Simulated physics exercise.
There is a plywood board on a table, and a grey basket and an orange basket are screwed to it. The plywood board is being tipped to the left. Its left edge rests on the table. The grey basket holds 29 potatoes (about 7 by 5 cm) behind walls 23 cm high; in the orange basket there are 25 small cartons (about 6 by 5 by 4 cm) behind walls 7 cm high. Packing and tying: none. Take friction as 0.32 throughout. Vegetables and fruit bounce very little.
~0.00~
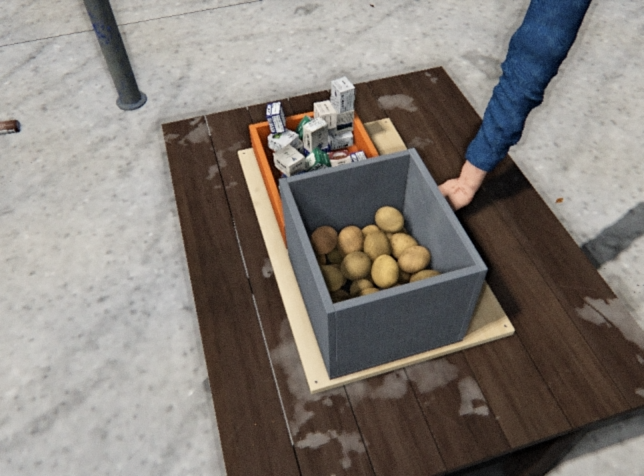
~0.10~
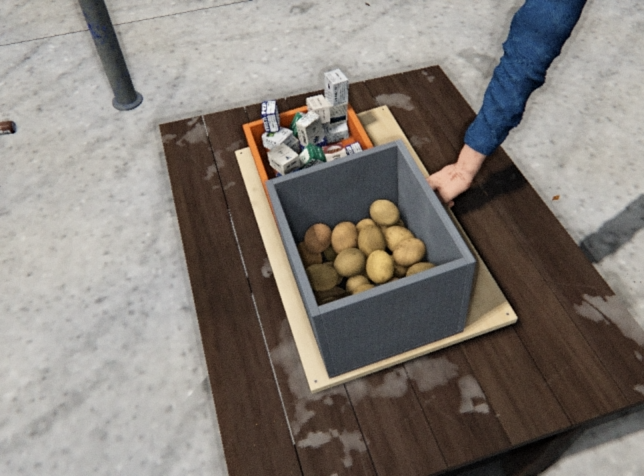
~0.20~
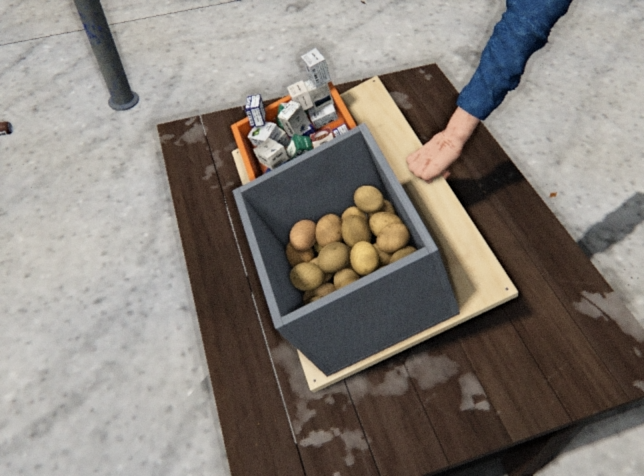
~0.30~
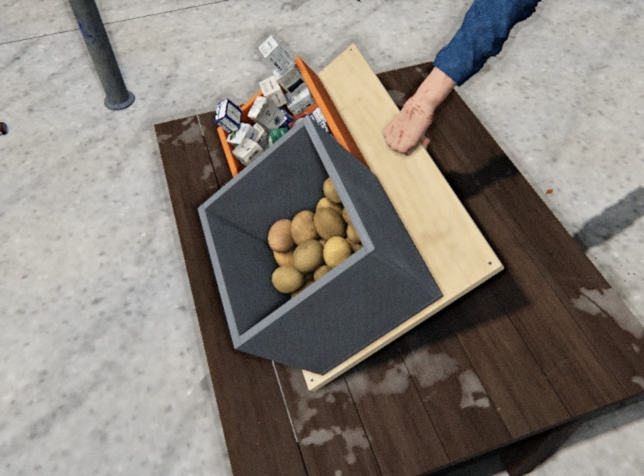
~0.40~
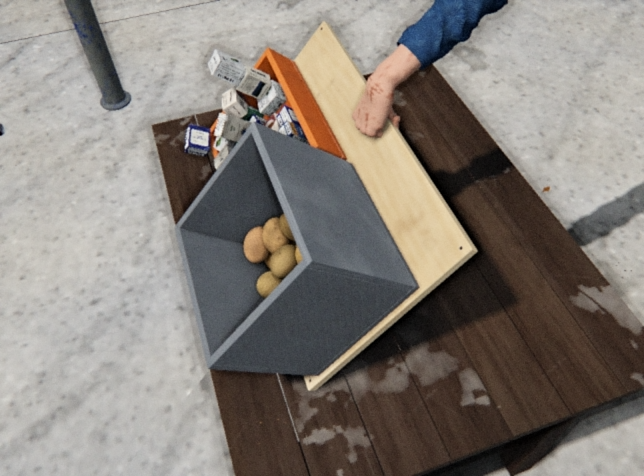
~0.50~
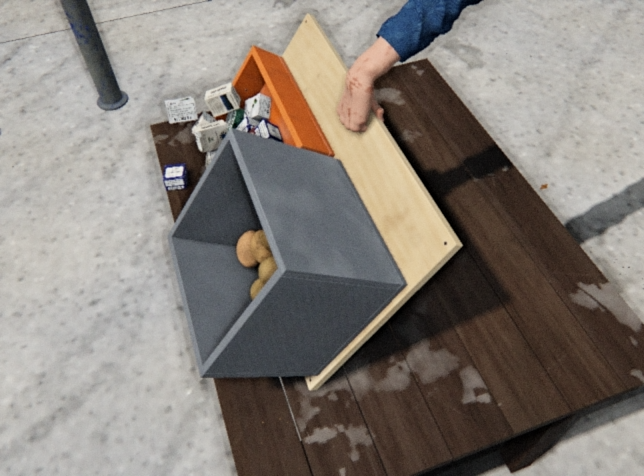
A hand tips a board with two baskets leftward, and small cartons tumble from the orange one.
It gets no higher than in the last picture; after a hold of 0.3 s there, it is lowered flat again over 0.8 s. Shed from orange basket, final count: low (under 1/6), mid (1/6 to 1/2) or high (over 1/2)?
Mid.
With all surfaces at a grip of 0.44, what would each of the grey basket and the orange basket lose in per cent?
In that case the grey basket sheds 0 per cent, while the orange basket sheds 30 per cent.
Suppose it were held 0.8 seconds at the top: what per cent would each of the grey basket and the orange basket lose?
Grey basket 0%, orange basket 30%.
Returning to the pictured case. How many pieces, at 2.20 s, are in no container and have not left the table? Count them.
About 4.
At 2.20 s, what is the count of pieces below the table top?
Number of pieces - roughly 3.
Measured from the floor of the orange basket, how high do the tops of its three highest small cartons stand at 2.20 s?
Roughly 9 cm high.
After 0.77 s, tilt 54°; grey basket 29 in, 0 out and orange basket 18 in, 7 out.
After 1.11 s, tilt 36°; grey basket 29 in, 0 out and orange basket 18 in, 7 out.
After 1.59 s, tilt 0°; grey basket 29 in, 0 out and orange basket 18 in, 7 out.
Outcome (at 2.20 s), grey basket 29 in, 0 out and orange basket 18 in, 7 out. Asked share, 7 of 25, 28 per cent.
